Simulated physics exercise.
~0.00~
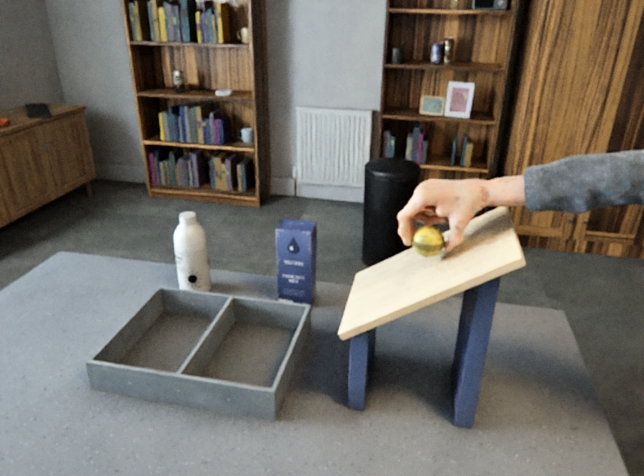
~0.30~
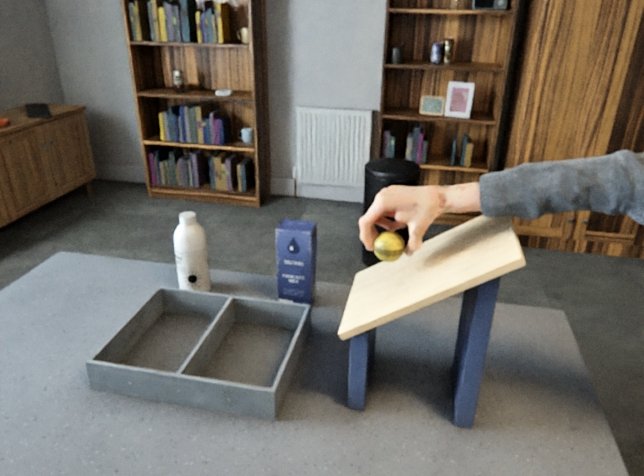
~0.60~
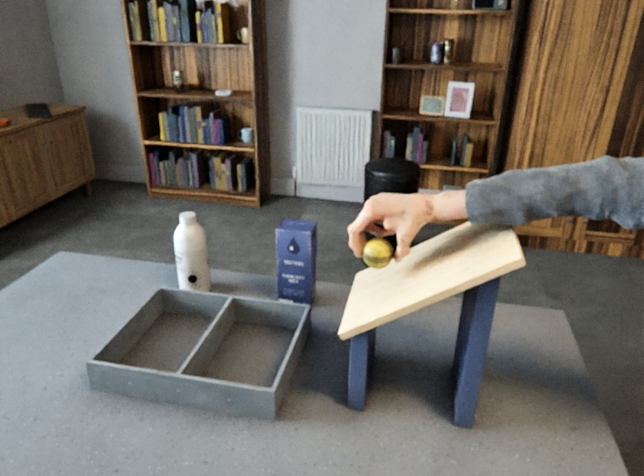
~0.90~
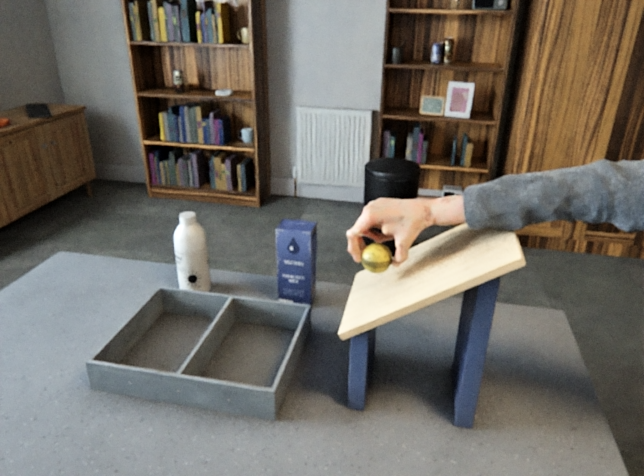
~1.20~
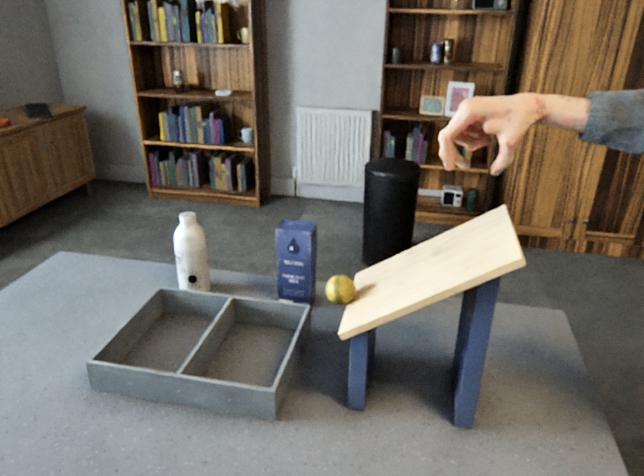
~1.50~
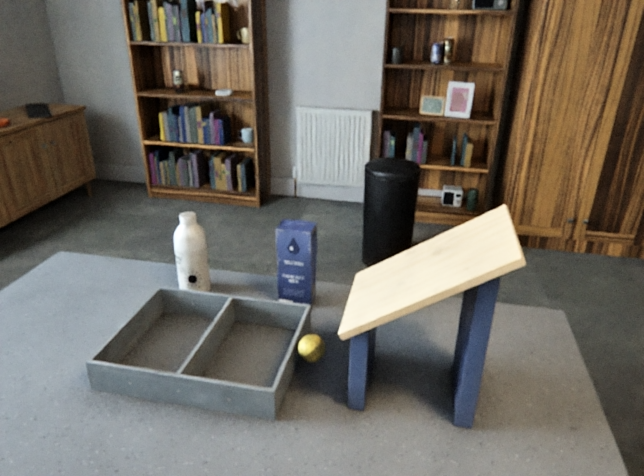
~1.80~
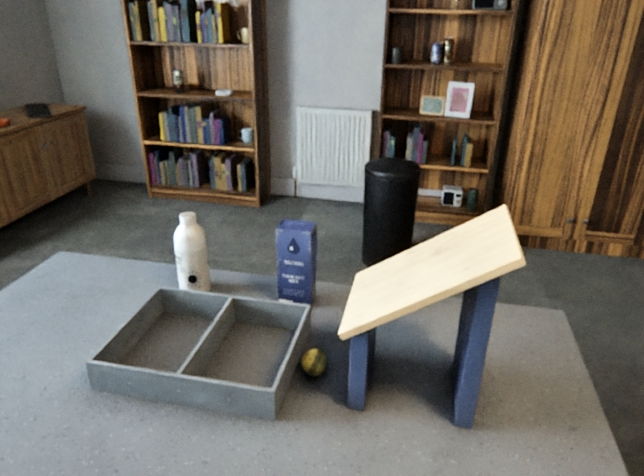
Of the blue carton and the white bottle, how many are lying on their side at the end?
None of them are. The blue carton and the white bottle both still stand upright on the table.
